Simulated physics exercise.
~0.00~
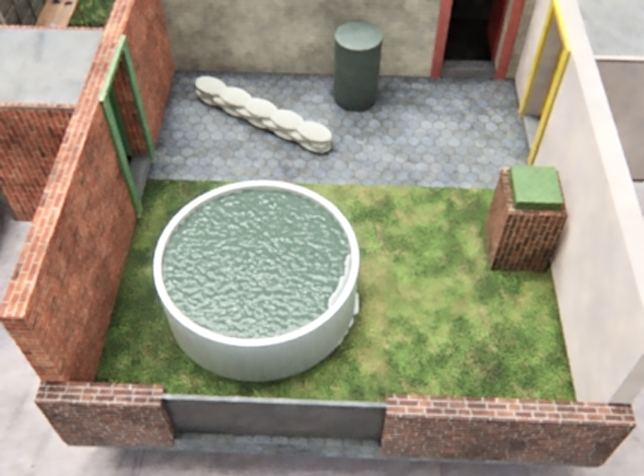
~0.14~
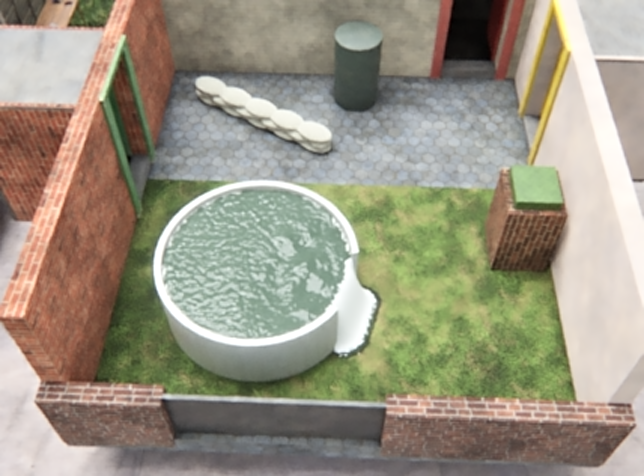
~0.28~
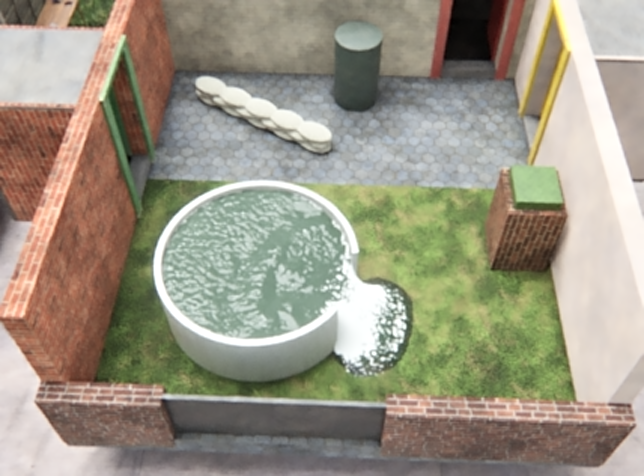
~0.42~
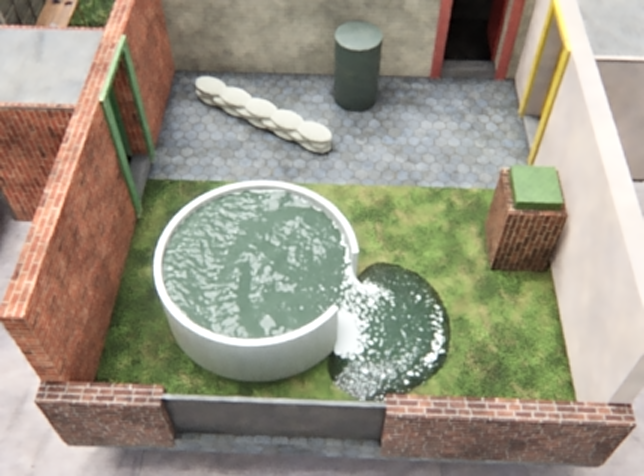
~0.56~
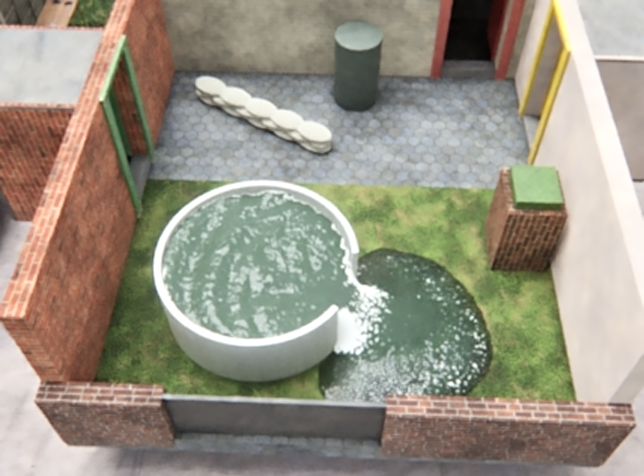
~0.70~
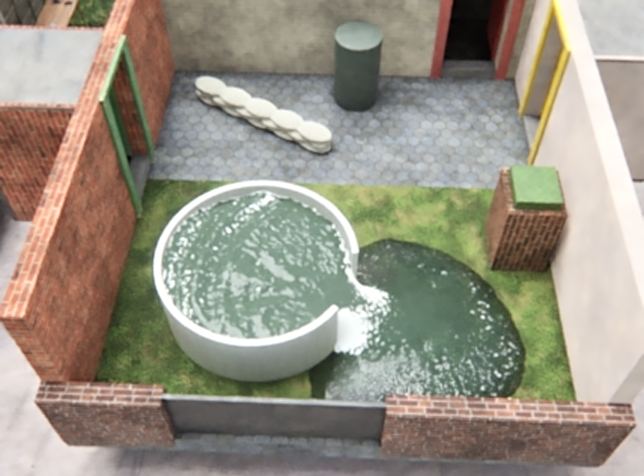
Water pours from a gap in the round pool's right side and spreads across the grass.
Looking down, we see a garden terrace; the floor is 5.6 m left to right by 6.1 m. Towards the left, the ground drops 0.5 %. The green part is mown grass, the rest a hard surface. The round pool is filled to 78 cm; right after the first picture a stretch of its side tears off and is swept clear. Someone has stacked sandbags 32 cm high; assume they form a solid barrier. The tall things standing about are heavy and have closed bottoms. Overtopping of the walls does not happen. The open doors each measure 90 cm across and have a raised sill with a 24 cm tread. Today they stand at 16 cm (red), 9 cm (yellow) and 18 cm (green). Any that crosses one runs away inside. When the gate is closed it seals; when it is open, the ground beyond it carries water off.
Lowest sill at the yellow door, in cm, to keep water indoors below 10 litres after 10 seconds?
Roughly 5.5 cm.
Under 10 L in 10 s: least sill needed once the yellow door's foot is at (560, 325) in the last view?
27 cm.
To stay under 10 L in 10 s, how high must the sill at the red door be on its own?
Red: Roughly 8.5 cm.
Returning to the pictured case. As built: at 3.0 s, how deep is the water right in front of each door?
Door by door in cm - red 0, yellow 1, green 0.
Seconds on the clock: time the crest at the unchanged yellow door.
9.5 s.
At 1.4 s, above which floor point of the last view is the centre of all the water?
Around (316, 311).
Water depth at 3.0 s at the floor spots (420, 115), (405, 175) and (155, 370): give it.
Depth: About 0, 2, 0 cm.
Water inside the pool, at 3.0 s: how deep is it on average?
41 cm, roughly.
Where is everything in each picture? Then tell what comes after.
The first picture shows still water, 78 cm deep, in the round pool at (257, 260); the yellow door at (543, 87) is dry.
In the second picture, water pours out at (347, 308) and has run 0.3 m, to (363, 341); about 10 cm deep outside, 78 cm at the back.
In the third picture, the gap is at (347, 308), the front 0.7 m out at (402, 343); the back of the round pool holds 78 cm.
In the fourth picture, water pours out at (347, 309) and has run 1.2 m, to (442, 348); about 9 cm deep outside, 78 cm at the back.
In the fifth picture, the front is at (484, 363), 1.7 m from the gap at (347, 308); 3.2 m2 of floor is wet, 77 cm left at the back.
In the sixth picture, the gap is at (347, 308), the front 2.1 m out at (518, 360); the back of the round pool holds 71 cm; 2.7 m in a straight line remain to the yellow door at (543, 87).
After 1.4 s water covers 25 % of the floor, deepest (44 cm) near (583, 434); it has not reached the yellow door.
After 3.0 s water covers 40 % of the floor, deepest (31 cm) near (541, 286); 1 cm at the yellow door, 0 litres in over its 9 cm sill.
After 10.0 s water covers 95 % of the floor, deepest (14 cm) near (87, 415); 9 cm at the yellow door, 0 litres in over its 9 cm sill.
At the yellow door as built, the water arrived by 2.9 s and peaked near 9 cm at 9.4 s.
Run again over the same 10 s with other heights there, 17 litres in over 4.5 cm, 6 litres over 6.5 cm. The limit of 10 litres is kept from about 5.5 cm up.
